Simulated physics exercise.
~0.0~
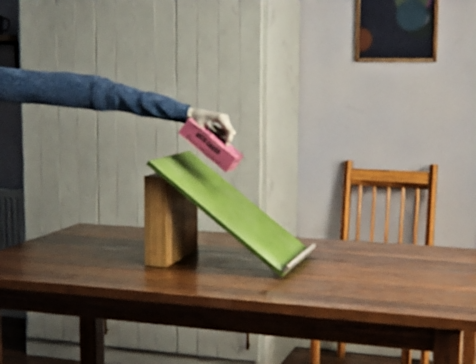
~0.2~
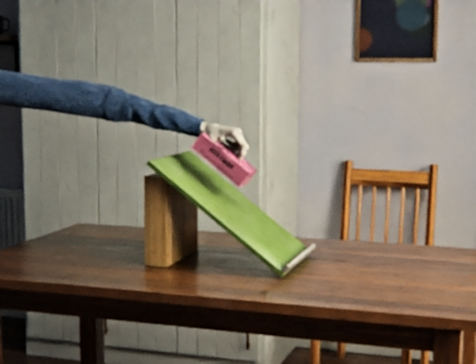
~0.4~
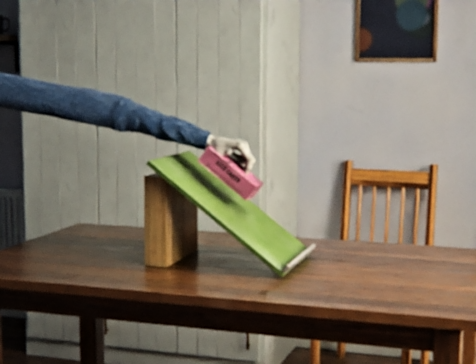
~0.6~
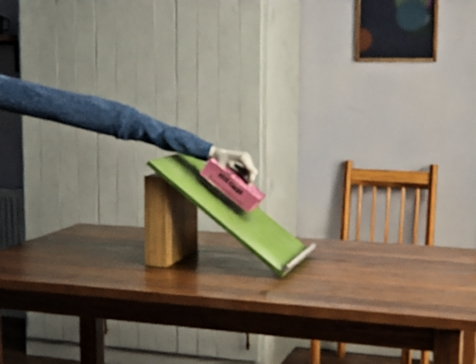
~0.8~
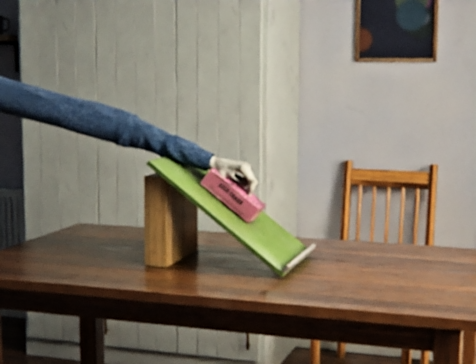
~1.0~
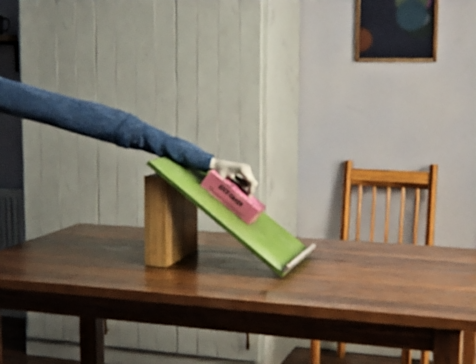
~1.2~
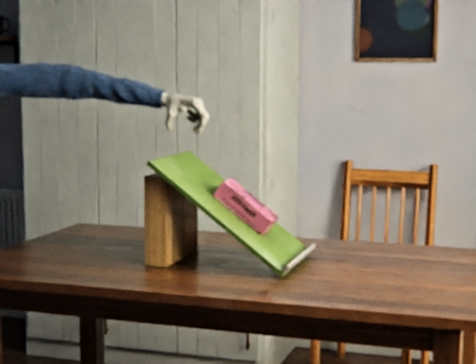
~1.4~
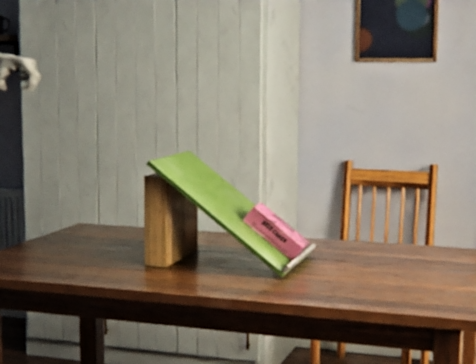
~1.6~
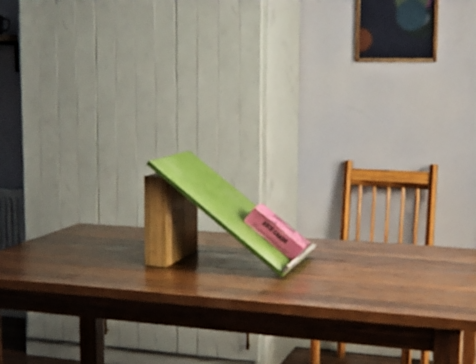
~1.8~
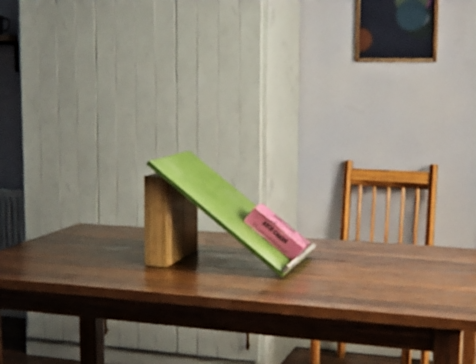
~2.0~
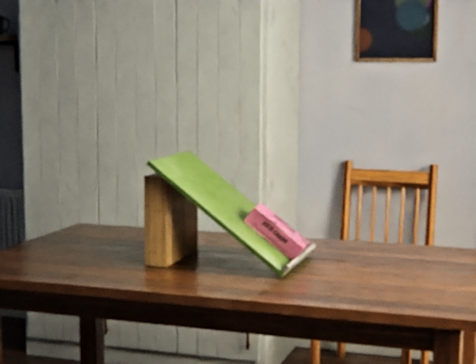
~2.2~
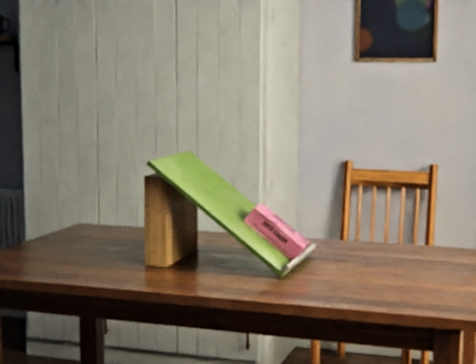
The video shows a hand lowering a pink carton onto a green board that slopes down to the right from a wooden block on a table. The hand lets go and withdraws to the left, and the carton slides down and rests at the board's lower end.
